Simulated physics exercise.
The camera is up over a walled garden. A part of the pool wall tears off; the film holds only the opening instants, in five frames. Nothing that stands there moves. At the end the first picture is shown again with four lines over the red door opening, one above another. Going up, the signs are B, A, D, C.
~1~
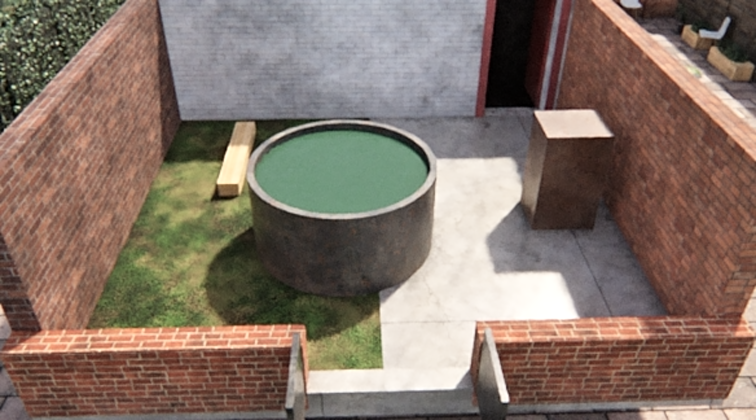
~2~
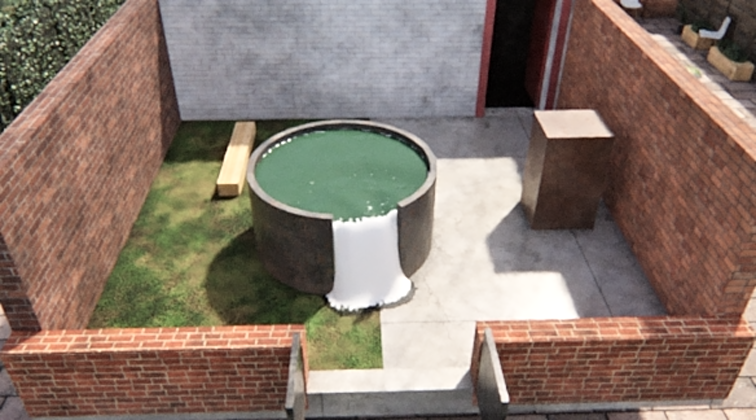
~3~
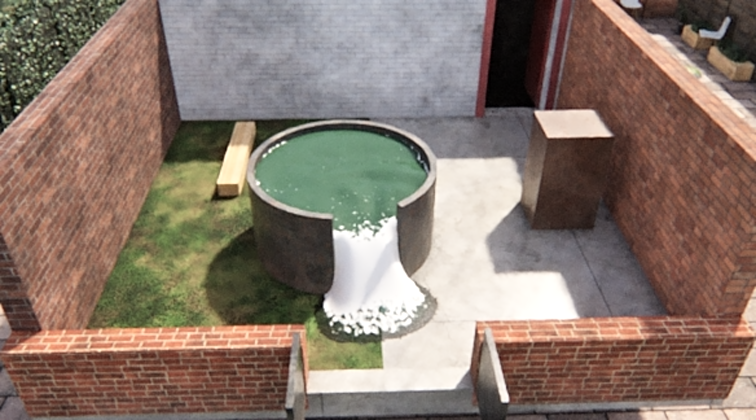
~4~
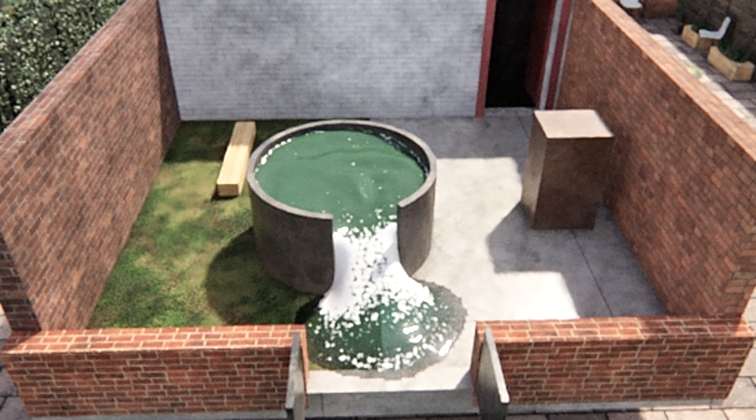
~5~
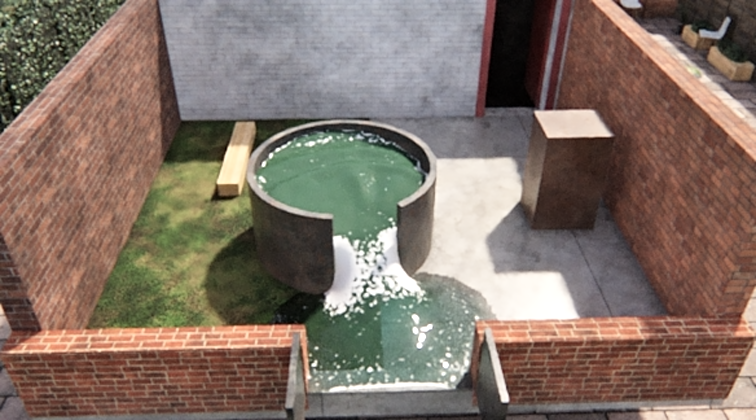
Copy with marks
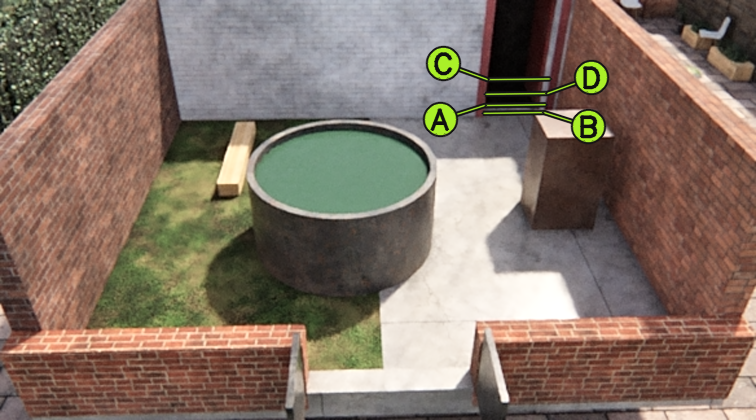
The footage shows a round, dark-walled pool of green water in a brick-walled garden; a gap appears in its near side, and white, foaming water pours out, spreading over grass and paving to the open gate.
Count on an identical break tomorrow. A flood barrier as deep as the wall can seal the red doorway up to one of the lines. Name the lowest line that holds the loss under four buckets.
Go for B.
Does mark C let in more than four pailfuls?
No, not at all.
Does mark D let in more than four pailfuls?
No, not at all.
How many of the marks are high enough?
All four.
On the marked copy, A at (515, 105); B at (514, 112); C at (518, 79); D at (516, 93); from the bottom up B, A, D, C.
With A, nothing gets over.
With B, a splash gets over, under a bucket.
With C, nothing gets over.
With D, nothing gets over.
